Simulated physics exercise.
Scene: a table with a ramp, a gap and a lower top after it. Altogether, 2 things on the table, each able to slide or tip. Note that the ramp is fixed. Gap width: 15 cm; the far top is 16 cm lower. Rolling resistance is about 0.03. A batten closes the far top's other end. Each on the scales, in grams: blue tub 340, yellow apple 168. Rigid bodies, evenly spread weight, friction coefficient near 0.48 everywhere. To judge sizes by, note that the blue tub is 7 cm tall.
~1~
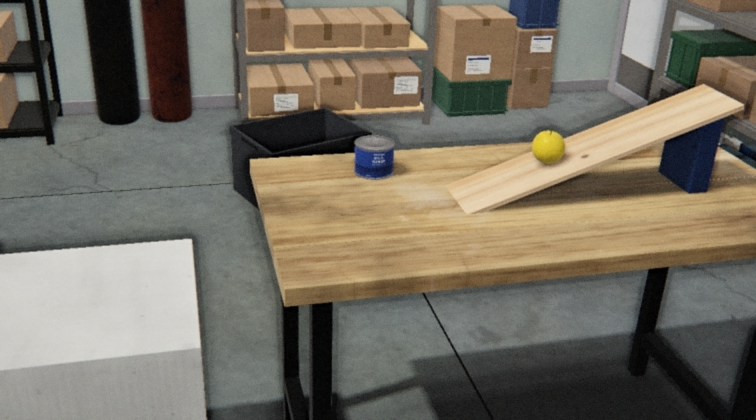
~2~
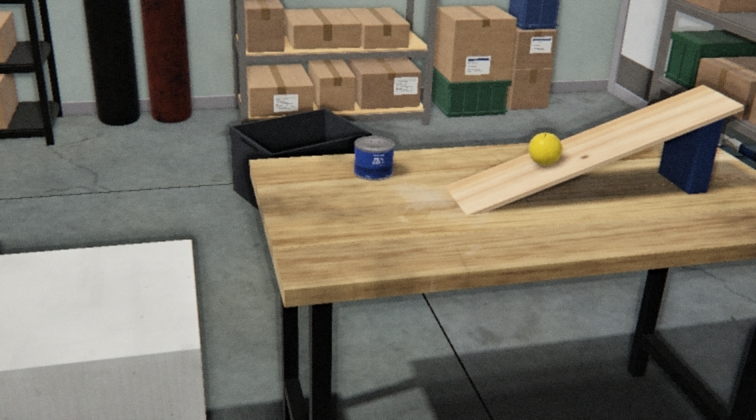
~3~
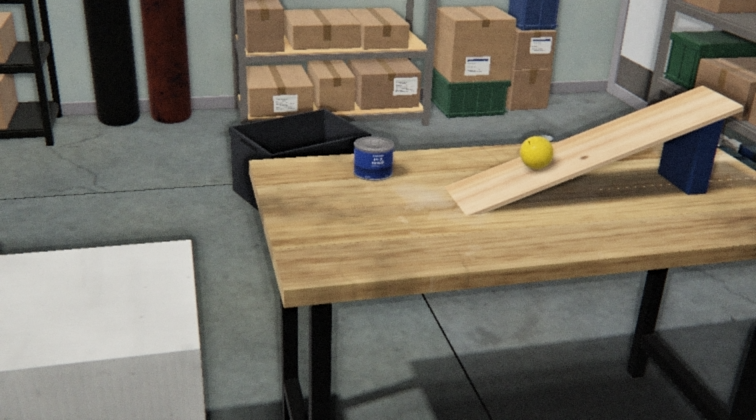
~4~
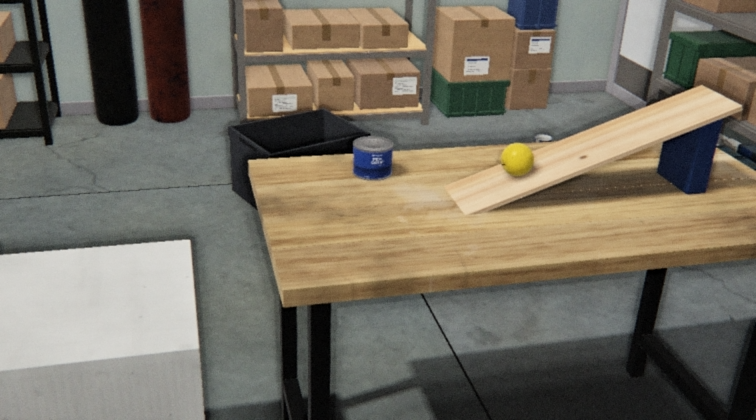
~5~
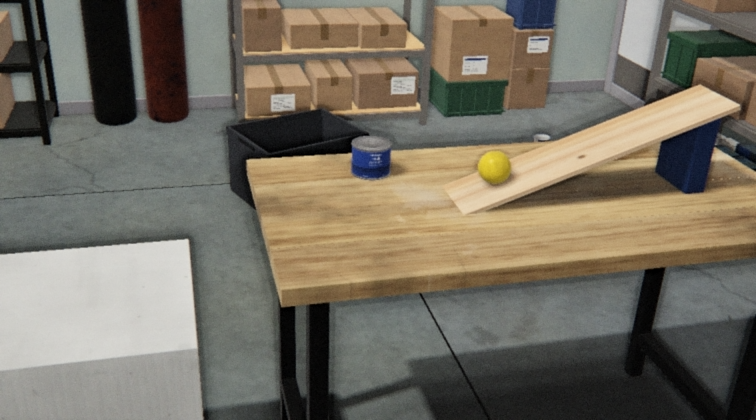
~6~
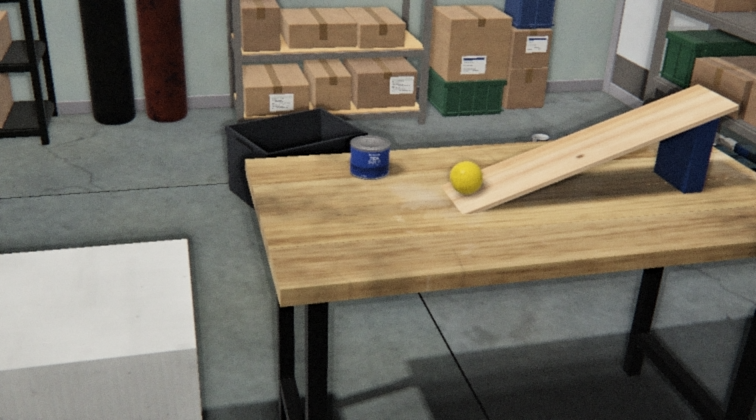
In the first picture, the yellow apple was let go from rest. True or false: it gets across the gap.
True.
Then, 0.20 s on from there, 27 cm to the edge; yellow apple near (387, 189).
Then, 0.50 s on from there, 1 cm to the edge; yellow apple near (265, 198).
Then, 0.70 s on from there, 15 cm past the table's edge; yellow apple near (189, 274).
Then, 1.00 s on from there, 38 cm past the table's edge; yellow apple near (76, 283).
In the end, 50 cm past the table's edge; blue tub under 8 cm from the start.
